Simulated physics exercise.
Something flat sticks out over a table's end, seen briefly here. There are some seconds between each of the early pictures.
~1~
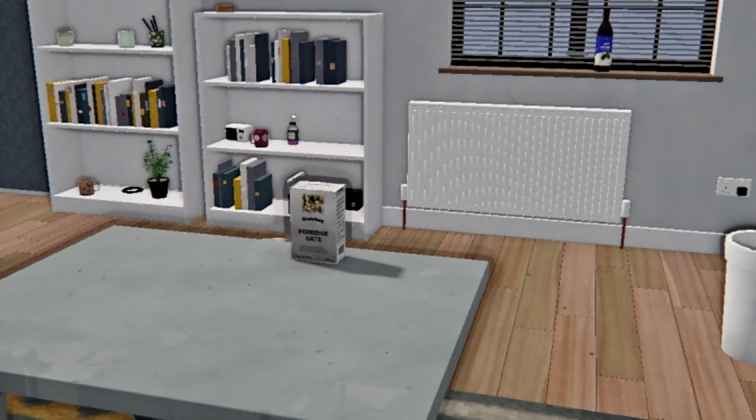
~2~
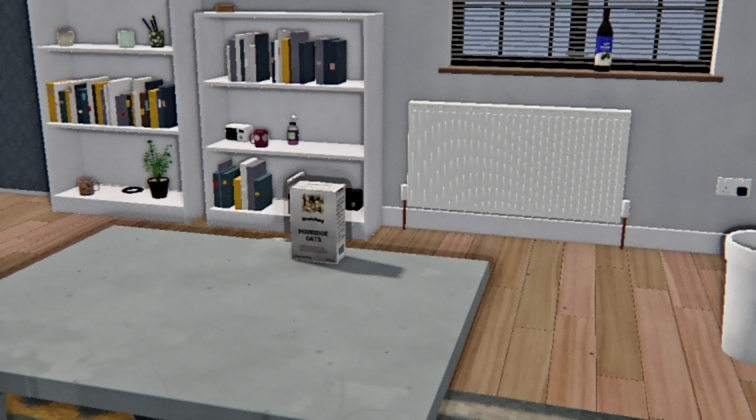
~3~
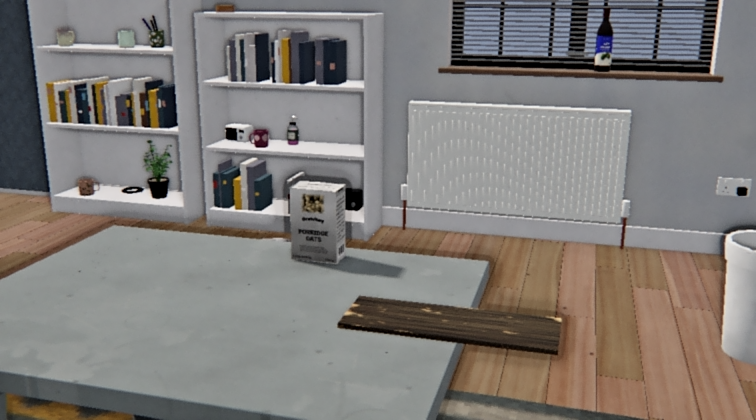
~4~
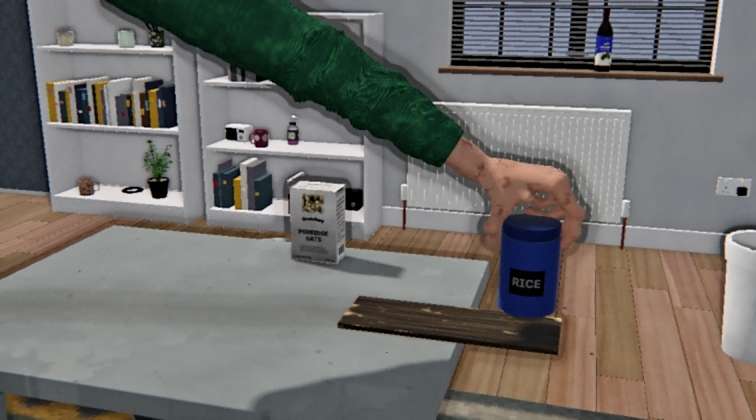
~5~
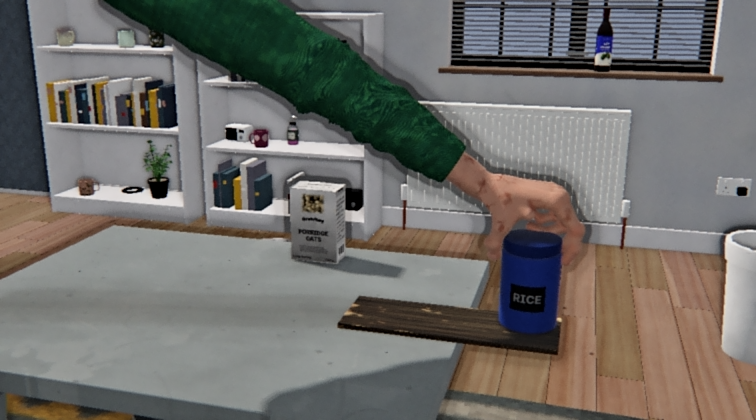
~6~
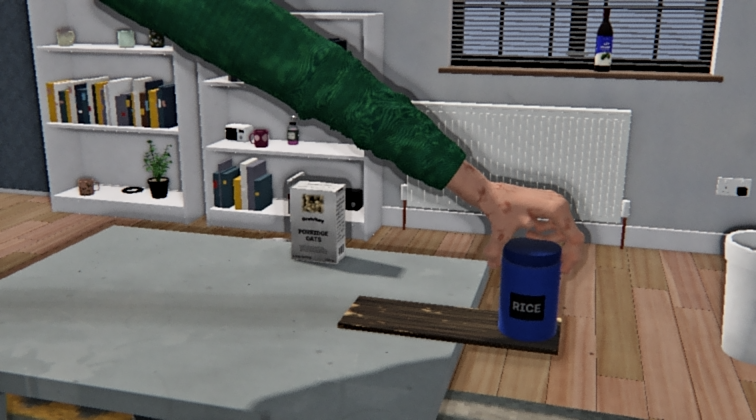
The video shows a grey table with a carton on it, where a dark wooden plank appears jutting past the right edge. A green-sleeved arm then lowers a blue rice jar onto the plank's outer end, keeping its hand on the lid.
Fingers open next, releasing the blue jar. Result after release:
Topples.
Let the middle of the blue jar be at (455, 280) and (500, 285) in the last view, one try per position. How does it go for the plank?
First case: It stays put; second case: It topples.
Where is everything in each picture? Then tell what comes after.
The last thing is not in view yet, in the first picture.
The last thing is not in view yet, in the second picture.
The last thing is not in view yet; black plank (451, 323), in the third picture.
On its way; blue jar (529, 265); black plank (451, 323), in the fourth picture.
On its way; blue jar (530, 280); black plank (451, 323), in the fifth picture.
In place under the hand; blue jar (530, 288); black plank (451, 323), in the sixth picture.
Then, 0.40 s on from there, black plank and blue jar now down on the floor or falling.
Then, 0.50 s on from there, things are still on the move.
Then, 0.60 s on from there, as before.
In the end, down on the floor or falling, black plank and blue jar; white carton unmoved. The plank tips off the edge.
